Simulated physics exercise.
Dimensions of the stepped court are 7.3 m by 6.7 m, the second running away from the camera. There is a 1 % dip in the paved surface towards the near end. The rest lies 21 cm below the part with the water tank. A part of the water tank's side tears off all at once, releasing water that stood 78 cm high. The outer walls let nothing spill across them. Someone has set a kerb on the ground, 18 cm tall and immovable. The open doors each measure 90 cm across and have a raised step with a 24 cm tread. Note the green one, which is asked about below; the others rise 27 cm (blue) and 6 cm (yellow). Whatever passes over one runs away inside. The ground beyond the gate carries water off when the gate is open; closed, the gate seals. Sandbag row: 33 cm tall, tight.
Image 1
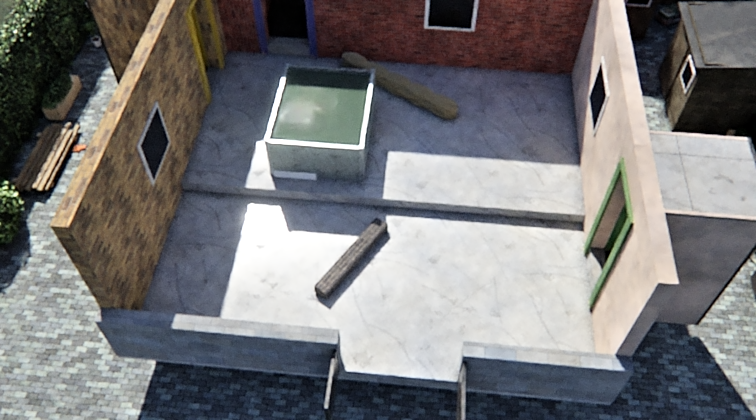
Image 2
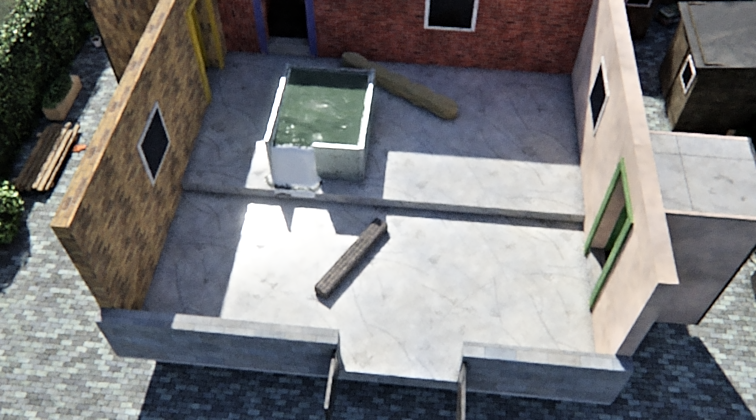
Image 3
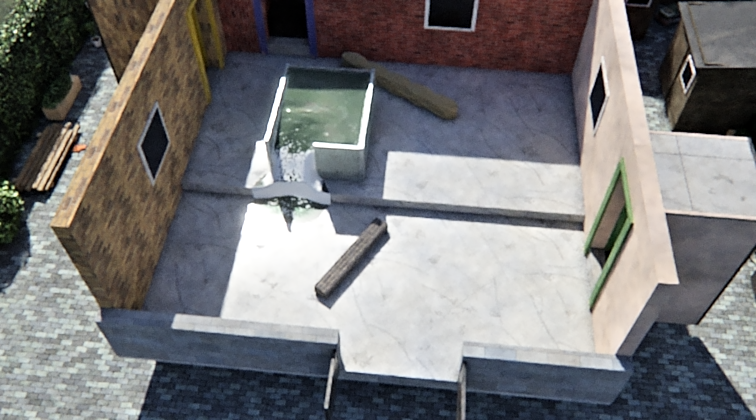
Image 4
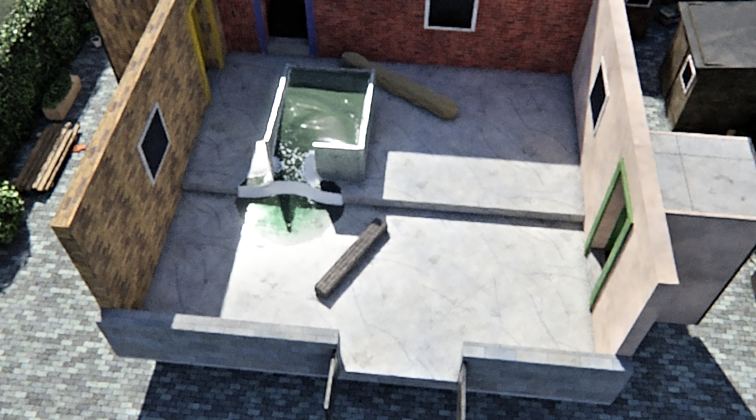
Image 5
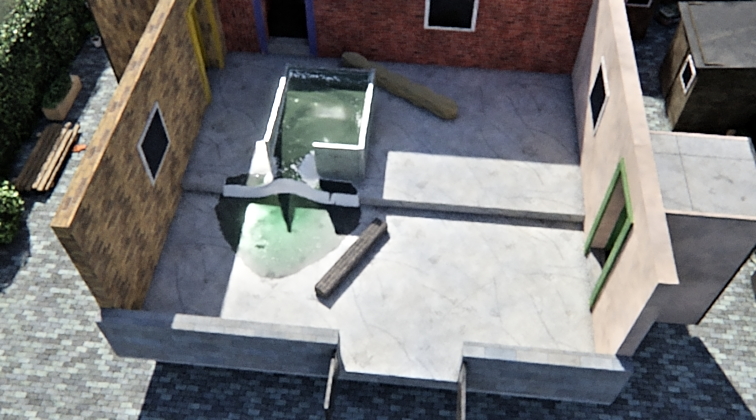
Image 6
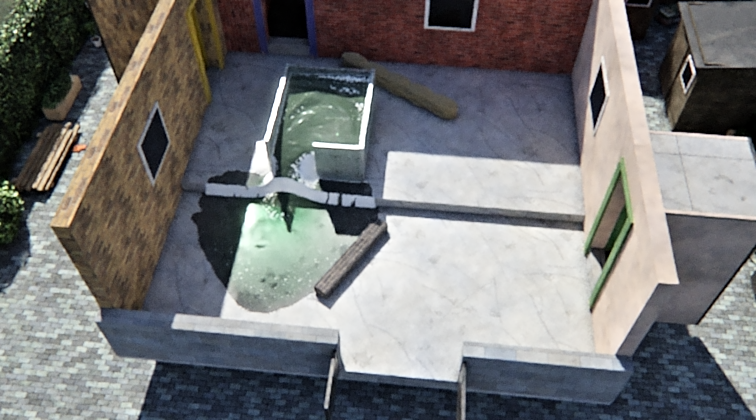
Walled courtyard with a raised tank, its near side breaking open and greenish water pouring out, spreading across the lower paving.
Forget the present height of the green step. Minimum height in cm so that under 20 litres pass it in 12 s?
I would say 6.5 cm.
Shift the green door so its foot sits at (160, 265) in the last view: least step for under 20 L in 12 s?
About 17 cm.
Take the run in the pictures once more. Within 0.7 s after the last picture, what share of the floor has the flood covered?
The wet part is about 20 per cent.
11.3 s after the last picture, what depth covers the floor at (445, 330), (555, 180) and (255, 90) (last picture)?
In that order: 10, 0 and 0 cm.
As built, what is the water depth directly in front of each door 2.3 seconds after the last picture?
Blue door 0 cm, yellow door 0 cm, green door 0 cm.
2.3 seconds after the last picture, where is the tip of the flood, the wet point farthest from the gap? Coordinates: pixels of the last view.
In the last picture, around (522, 373).
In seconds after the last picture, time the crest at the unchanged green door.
Near 7.5 s.
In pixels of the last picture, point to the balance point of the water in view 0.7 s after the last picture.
At about (302, 178).
Then, 0.7 s after the last picture water covers 20 % of the floor, deepest (39 cm) near (291, 181); it has not reached the green door.
Then, 2.3 s after the last picture water covers 30 % of the floor, deepest (30 cm) near (133, 336); it has not reached the green door.
Then, 11.3 s after the last picture water covers 50 % of the floor, deepest (16 cm) near (133, 336); 8 cm at the green door, 0 litres in over its 26 cm step.
At the green door as built, the water peaked near 12 cm, 7.7 s after the last picture.
With a step of 6 cm, 26 litres would have come in within the 12 s; with 8 cm, 7 litres. So under 20 litres takes about 6.5 cm.
